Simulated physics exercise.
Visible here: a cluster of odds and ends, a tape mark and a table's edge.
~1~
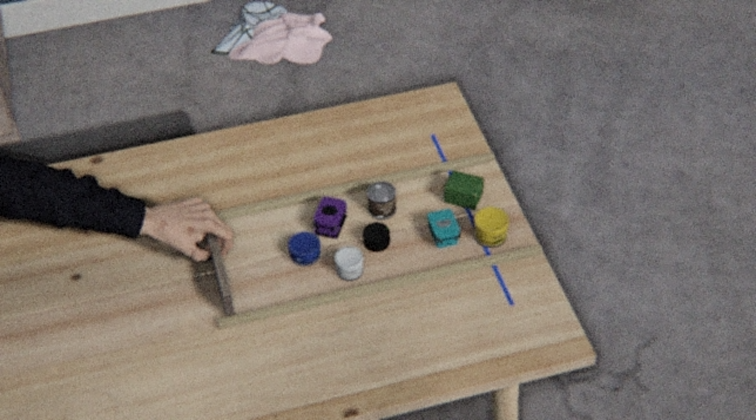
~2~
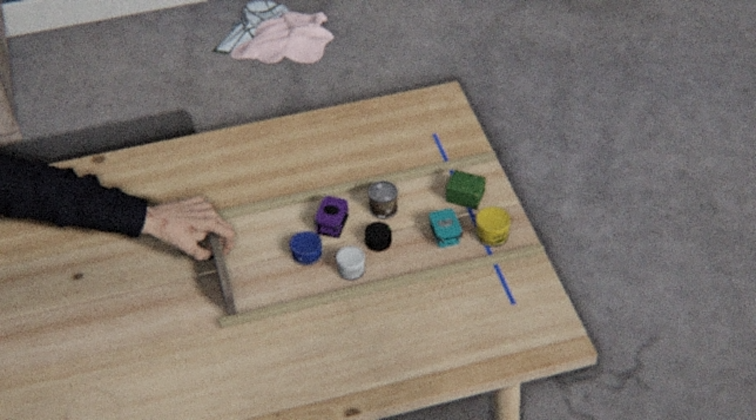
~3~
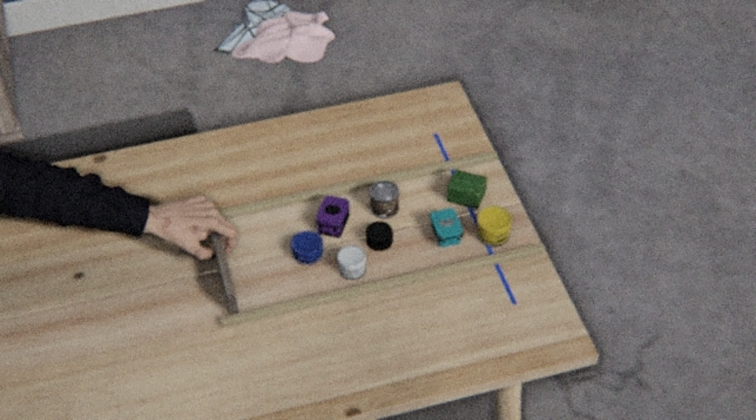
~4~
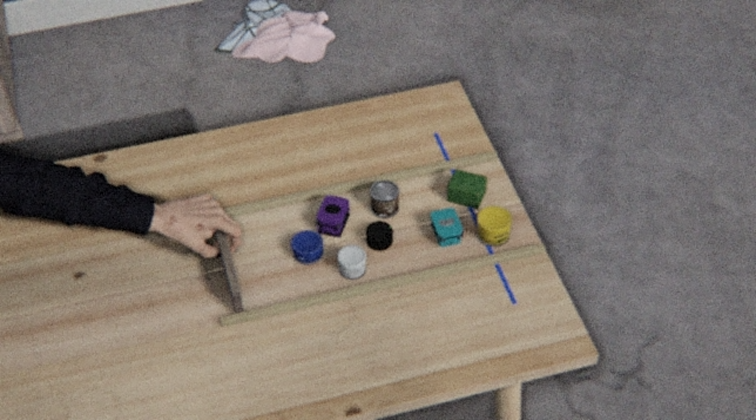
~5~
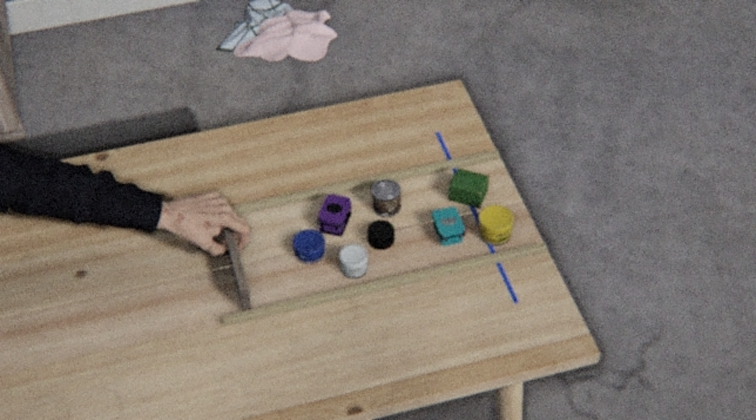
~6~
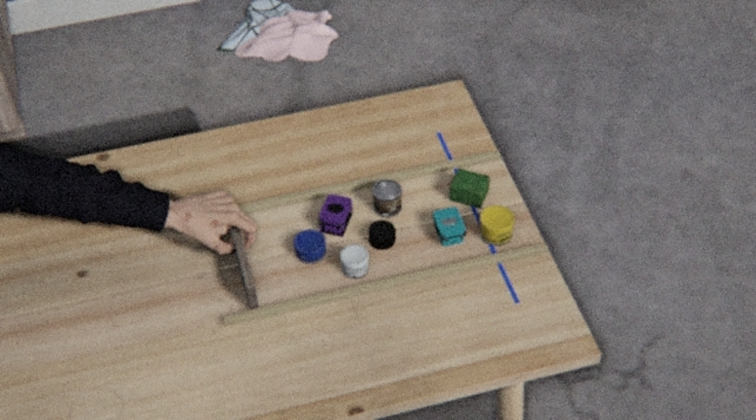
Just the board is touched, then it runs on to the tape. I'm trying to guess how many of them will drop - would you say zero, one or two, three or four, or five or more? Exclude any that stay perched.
Missing from the table at the end: One or two.
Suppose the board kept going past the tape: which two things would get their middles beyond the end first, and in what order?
The order is the green block, then the black lid.
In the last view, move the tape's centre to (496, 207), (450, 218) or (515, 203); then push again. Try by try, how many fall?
Per try: 5; 0; 8.
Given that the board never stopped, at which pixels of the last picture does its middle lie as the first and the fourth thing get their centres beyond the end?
It sits near (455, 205), and then near (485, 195).
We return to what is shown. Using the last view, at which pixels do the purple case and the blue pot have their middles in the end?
Purple case at about (474, 175), blue pot at about (487, 199).
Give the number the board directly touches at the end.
3 touch it.
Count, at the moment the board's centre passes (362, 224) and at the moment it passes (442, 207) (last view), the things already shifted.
It comes to 5 for the first spot, 8 for the other.
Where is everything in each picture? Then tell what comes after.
Yellow tin (491, 228); green block (464, 190); turquoise case (444, 229); board (217, 258); tape (470, 214), in the first frame.
Green block (466, 190); brown pot (383, 200), in the second frame.
Turquoise case (446, 229); white tin (352, 263), in the third frame.
Yellow tin (494, 226); blue pot (308, 248), in the fourth frame.
Green block (469, 188); board (233, 252), in the fifth frame.
Yellow tin (497, 226); green block (470, 188); turquoise case (449, 228); board (240, 251); tape (475, 212), in the sixth frame.
Early on, none off yet; yellow tin at rest near (497, 226); green block at rest near (470, 188); turquoise case at rest near (449, 228).
A while later, none off yet; yellow tin at rest near (497, 226); green block at rest near (470, 188); turquoise case moving near (454, 227).
Further along, none off yet; yellow tin travelled about its own width near (527, 230); green block travelled about its own width near (500, 186); turquoise case travelled about its own width near (499, 221).
Finally, the number that fall off is one or two; lost, green block.
